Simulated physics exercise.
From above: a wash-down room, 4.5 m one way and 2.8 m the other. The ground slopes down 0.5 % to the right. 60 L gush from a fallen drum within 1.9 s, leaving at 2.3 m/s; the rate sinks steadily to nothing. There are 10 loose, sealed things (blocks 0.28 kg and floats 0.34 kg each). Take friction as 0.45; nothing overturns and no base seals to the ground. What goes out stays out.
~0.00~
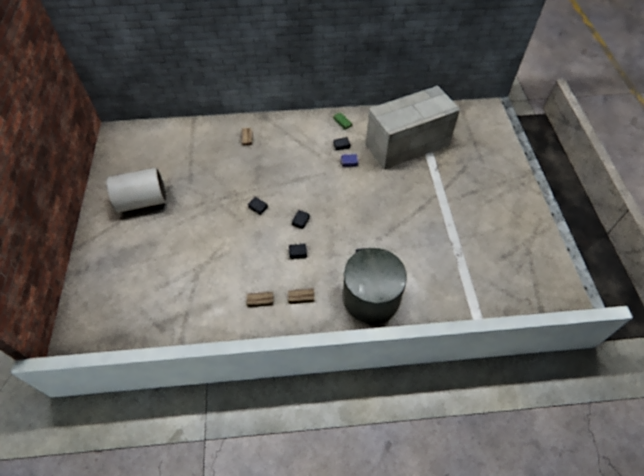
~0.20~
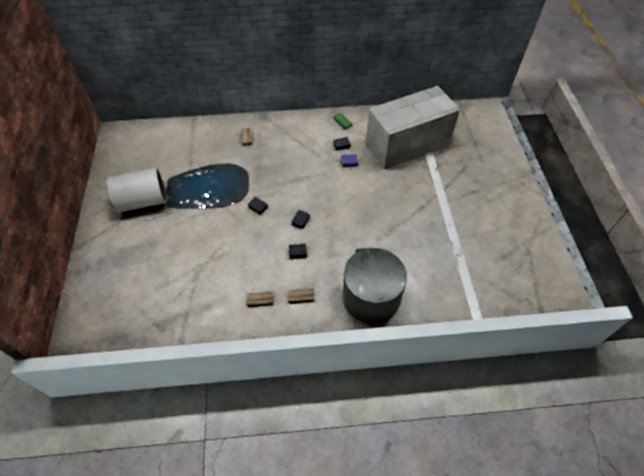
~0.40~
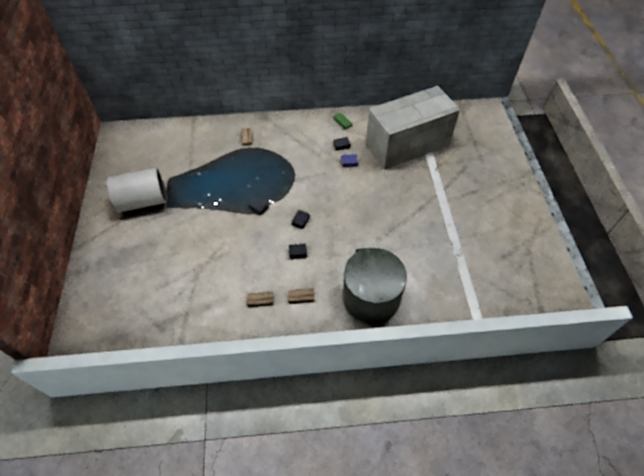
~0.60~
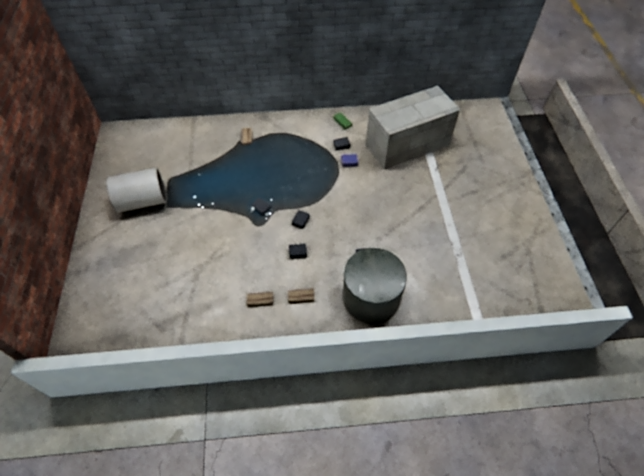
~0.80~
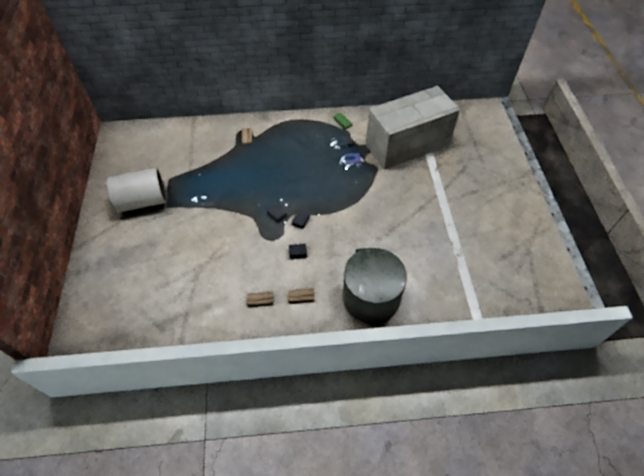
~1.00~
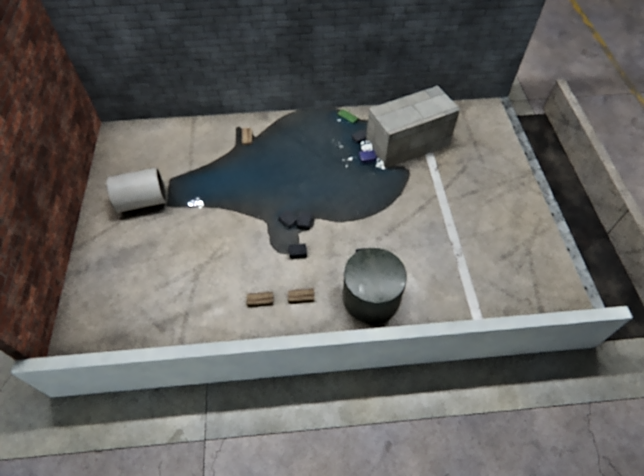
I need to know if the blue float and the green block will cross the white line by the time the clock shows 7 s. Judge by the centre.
The blue float passes, the green block passes.
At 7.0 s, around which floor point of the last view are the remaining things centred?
At about (345, 223).
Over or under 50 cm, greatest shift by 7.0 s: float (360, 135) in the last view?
Answer: More.
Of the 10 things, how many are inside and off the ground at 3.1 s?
At that moment 0.
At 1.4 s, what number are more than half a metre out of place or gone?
1 of them.
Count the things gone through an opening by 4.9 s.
By then 1.
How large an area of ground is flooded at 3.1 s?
About 3.5 m2.
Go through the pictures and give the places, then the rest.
In the first picture, the blue float at (350, 159), on the bottom; the green block at (343, 119), on the bottom; 0.0 m2 under water; 0 of 10 have shifted.
In the second picture, the blue float at (350, 159), on the bottom; the green block at (343, 119), on the bottom; water covers 0.3 m2; 0 of 10 have shifted.
In the third picture, the blue float at (350, 159) rests on the ground; the green block at (343, 119), on the bottom; 0.7 m2 under water; 0 of 10 have shifted.
In the fourth picture, the blue float at (350, 159), on the bottom; the green block at (343, 119), on the bottom; water covers 1.2 m2; 0 of 10 have shifted.
In the fifth picture, the blue float at (353, 158), on the bottom, 3 cm from its start; the green block at (343, 119) rests on the ground; water covers 1.8 m2; 1 of 10 have shifted.
In the sixth picture, the blue float at (368, 155) floats, 20 cm from its start; the green block at (348, 116) rests on the ground, 8 cm from its start; 2.3 m2 under water; 4 of 10 have shifted.
After 1.4 s the blue float is near (373, 161), 0.2 m from its start, afloat; the green block is near (379, 104), 0.5 m from its start, afloat; 0 of 10 are over the mark; 2 afloat.
After 3.1 s the blue float is near (503, 203), 1.6 m from its start, aground; the green block has gone out; 3 of 10 are over the mark; 0 afloat.
After 4.9 s the blue float is near (505, 203), 1.6 m from its start, aground; the green block has gone out; 3 of 10 are over the mark; 0 afloat.
After 7.0 s the blue float is near (505, 203), 1.6 m from its start, aground; the green block has gone out; 3 of 10 are over the mark; 0 afloat.
